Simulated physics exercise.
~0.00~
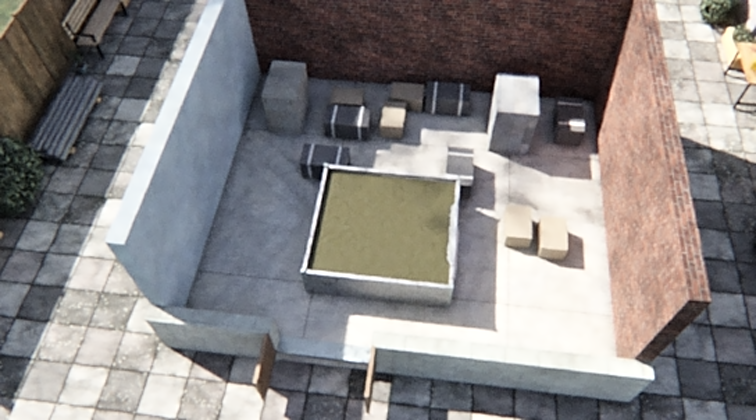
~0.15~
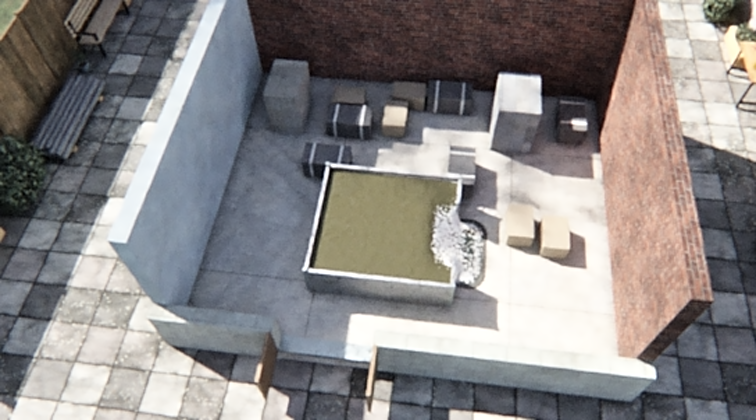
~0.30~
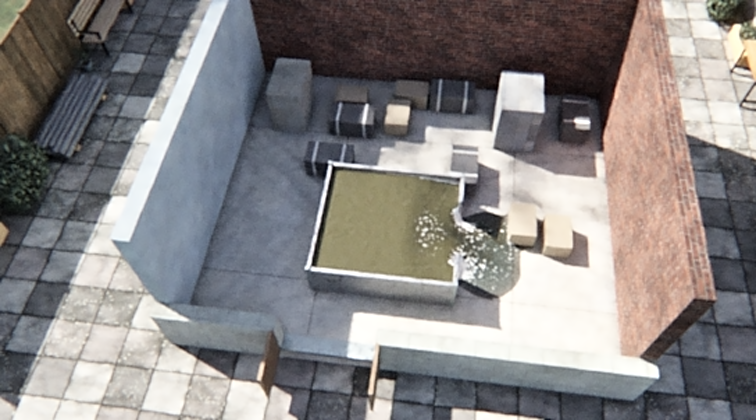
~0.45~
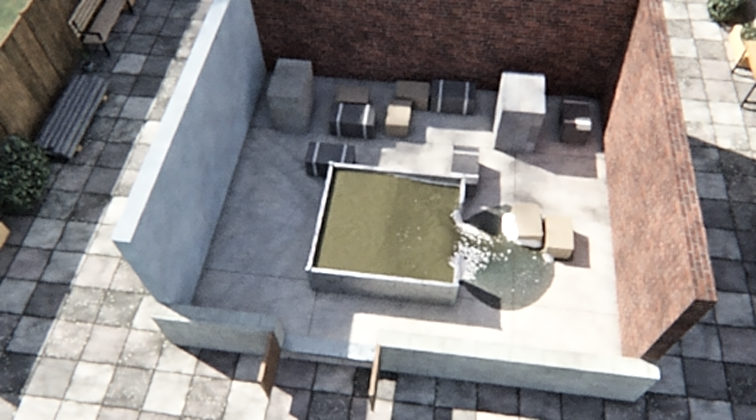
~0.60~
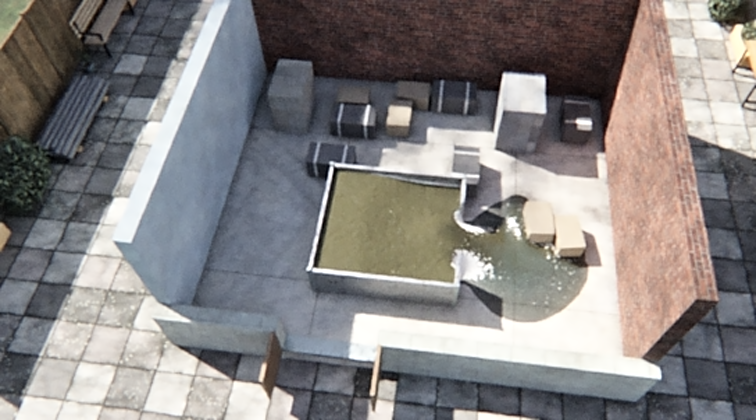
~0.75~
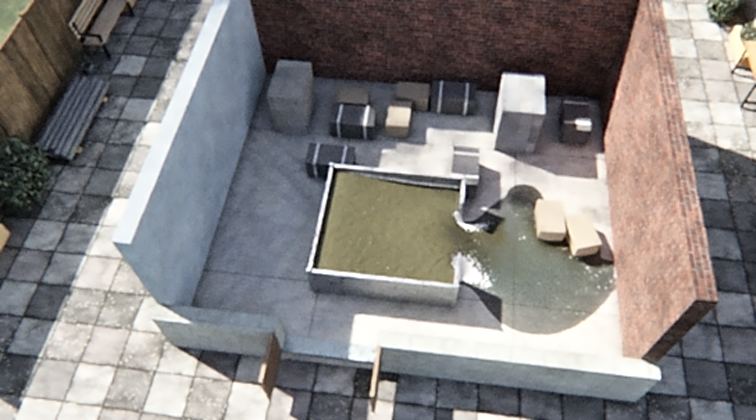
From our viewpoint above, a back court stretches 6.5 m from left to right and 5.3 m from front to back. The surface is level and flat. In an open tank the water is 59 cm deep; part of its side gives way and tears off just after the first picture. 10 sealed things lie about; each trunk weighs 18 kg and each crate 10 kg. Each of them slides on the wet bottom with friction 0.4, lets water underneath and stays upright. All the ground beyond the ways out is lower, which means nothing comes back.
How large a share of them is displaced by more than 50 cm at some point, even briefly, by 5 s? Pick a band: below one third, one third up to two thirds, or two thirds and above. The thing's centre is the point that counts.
The share is below one third.
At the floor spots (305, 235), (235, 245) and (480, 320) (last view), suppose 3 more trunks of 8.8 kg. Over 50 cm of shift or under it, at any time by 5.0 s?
Note, in sequence: Under threshold; under threshold; over threshold.
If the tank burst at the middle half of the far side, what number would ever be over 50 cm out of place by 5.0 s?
Count: 5.
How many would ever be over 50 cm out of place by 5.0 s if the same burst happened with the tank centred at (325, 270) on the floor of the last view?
In that case the number is 3.
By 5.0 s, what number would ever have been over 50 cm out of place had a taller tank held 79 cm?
That would make 5 of them.
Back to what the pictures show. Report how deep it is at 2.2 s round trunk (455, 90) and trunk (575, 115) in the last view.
Close to 0 and 6 centimetres.
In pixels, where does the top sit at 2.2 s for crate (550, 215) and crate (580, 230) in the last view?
They end up about (581, 154) and (605, 182) in the last view.
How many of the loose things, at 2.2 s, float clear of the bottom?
At that point I count 2.
After 1.1 s 2 of 10 are over 50 cm from their spots; 0 afloat.
After 2.2 s 2 of 10 are over 50 cm from their spots; 2 afloat.
After 3.5 s 3 of 10 are over 50 cm from their spots; 3 afloat.
After 5.0 s 3 of 10 are over 50 cm from their spots, and 3 have been at some point; 3 afloat.
